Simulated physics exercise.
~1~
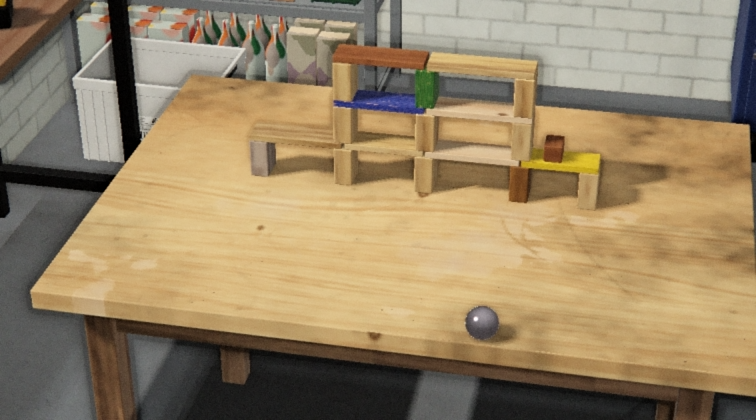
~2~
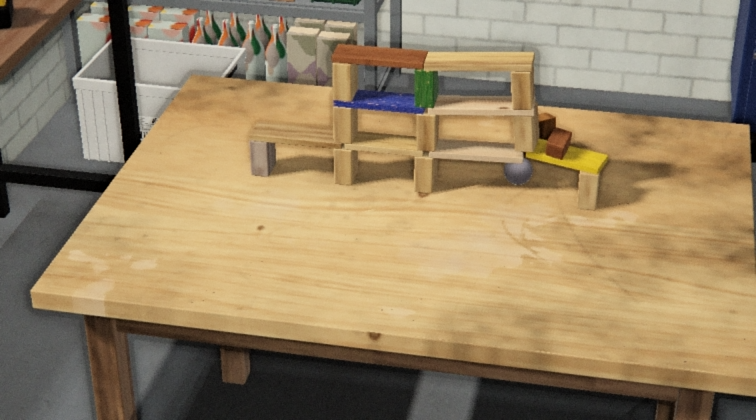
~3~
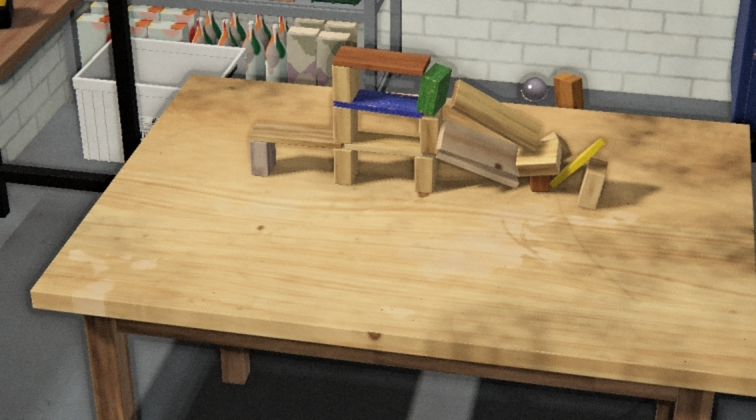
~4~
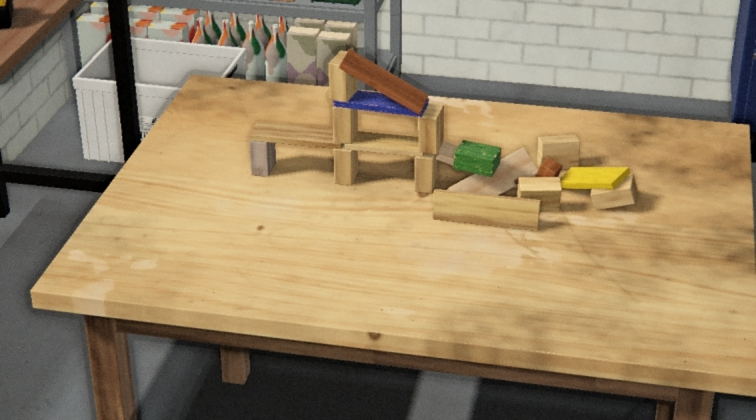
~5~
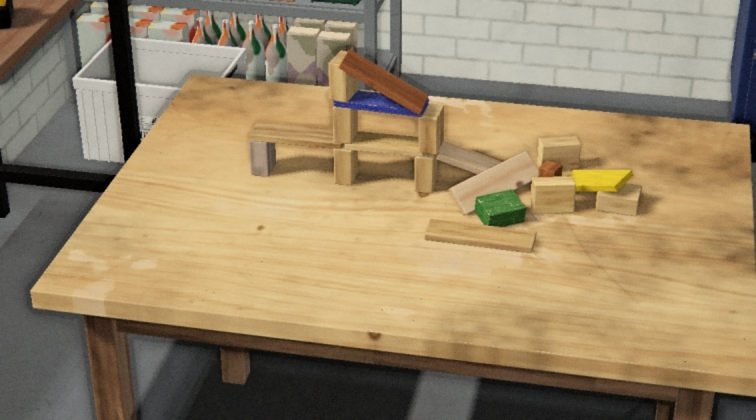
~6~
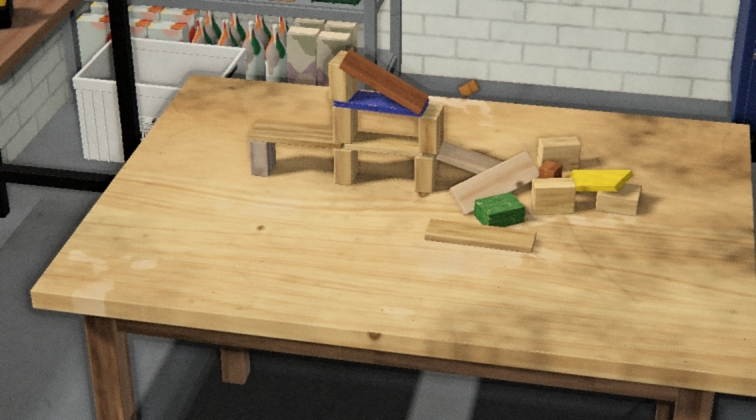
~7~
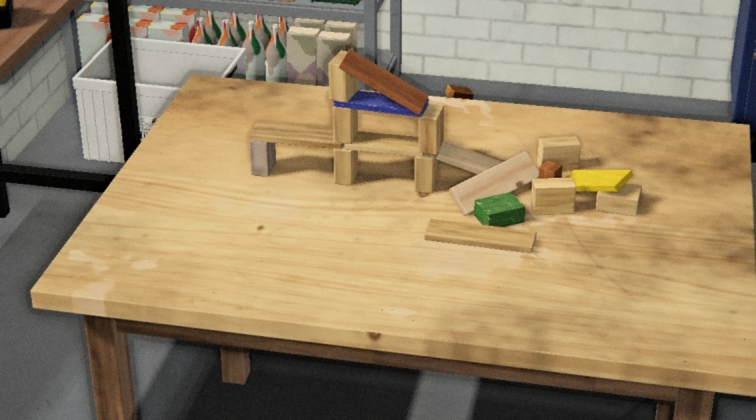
At first, a structure of wooden posts and boards stands on a table, with a grey ball in front of it. The ball rolls away from the viewer into the lower right part, knocking out a post beneath the yellow plank, which tips. The ball carries on past the structure as the boards on the right cave in and the green post leans. The green post then drops onto the heap and tumbles forward, while a top board lands in front. In the end, the right side lies scattered, the blue plank stays up on the left, and a reddish-brown board slants above it.
